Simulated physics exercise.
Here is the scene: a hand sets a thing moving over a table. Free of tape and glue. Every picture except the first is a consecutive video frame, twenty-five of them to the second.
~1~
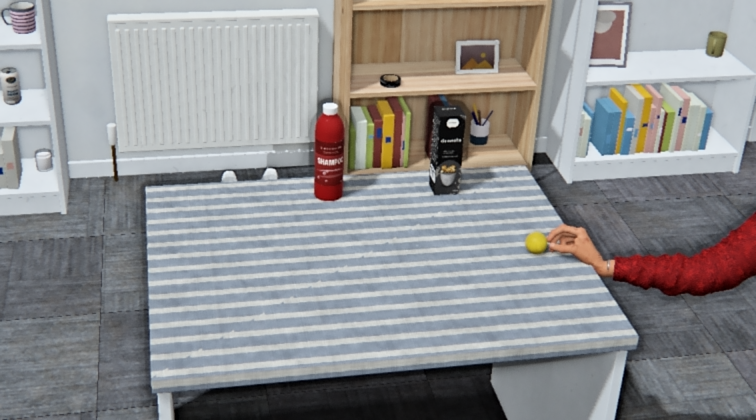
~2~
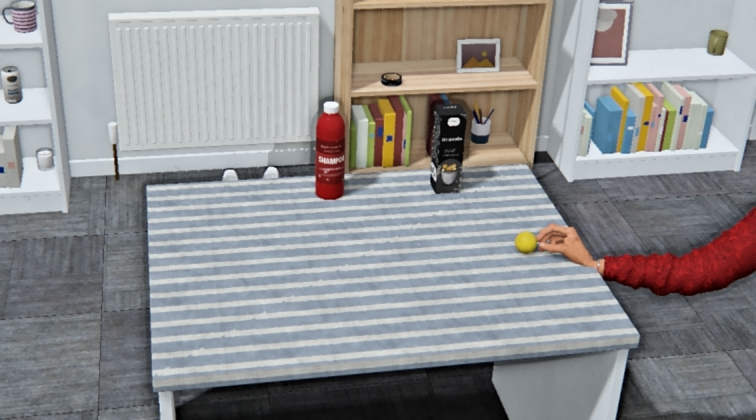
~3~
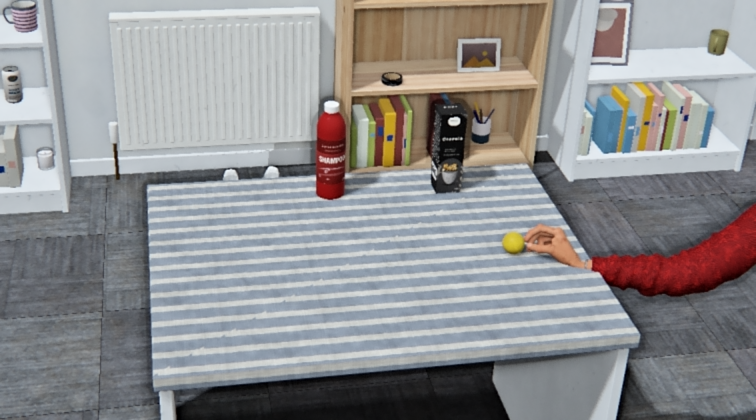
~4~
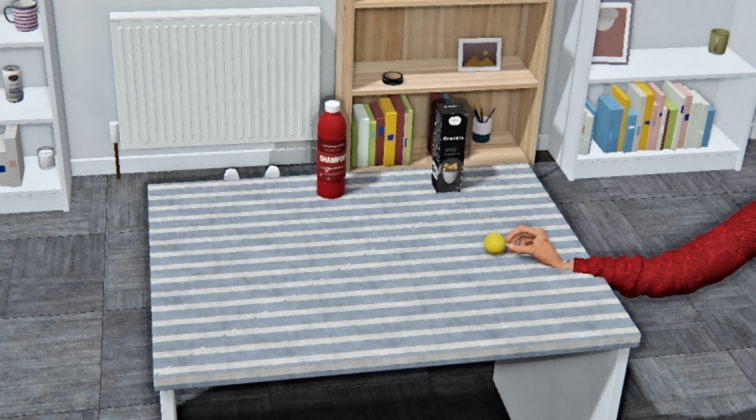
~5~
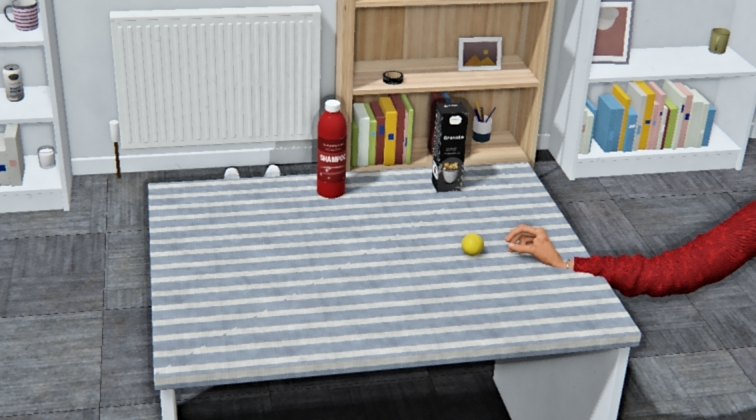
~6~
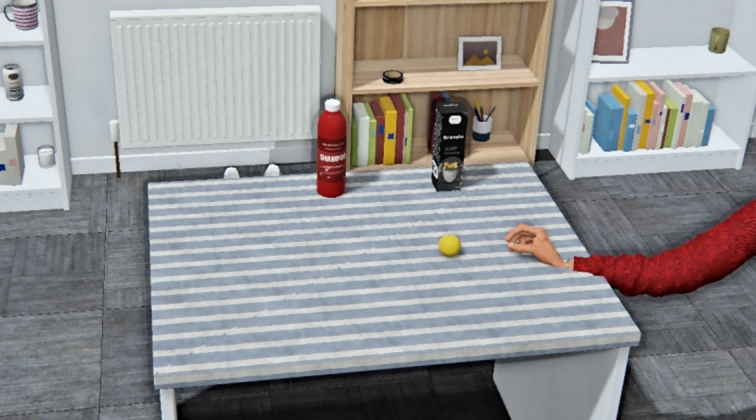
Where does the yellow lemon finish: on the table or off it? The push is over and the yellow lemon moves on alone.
Off it.
Then, 0.30 s later than the last frame, yellow lemon moved well along near (286, 258).
Then, 0.60 s later than the last frame, yellow lemon now off the table.
Then, 0.90 s later than the last frame, things are still on the move.
When it is over, off the table, yellow lemon.
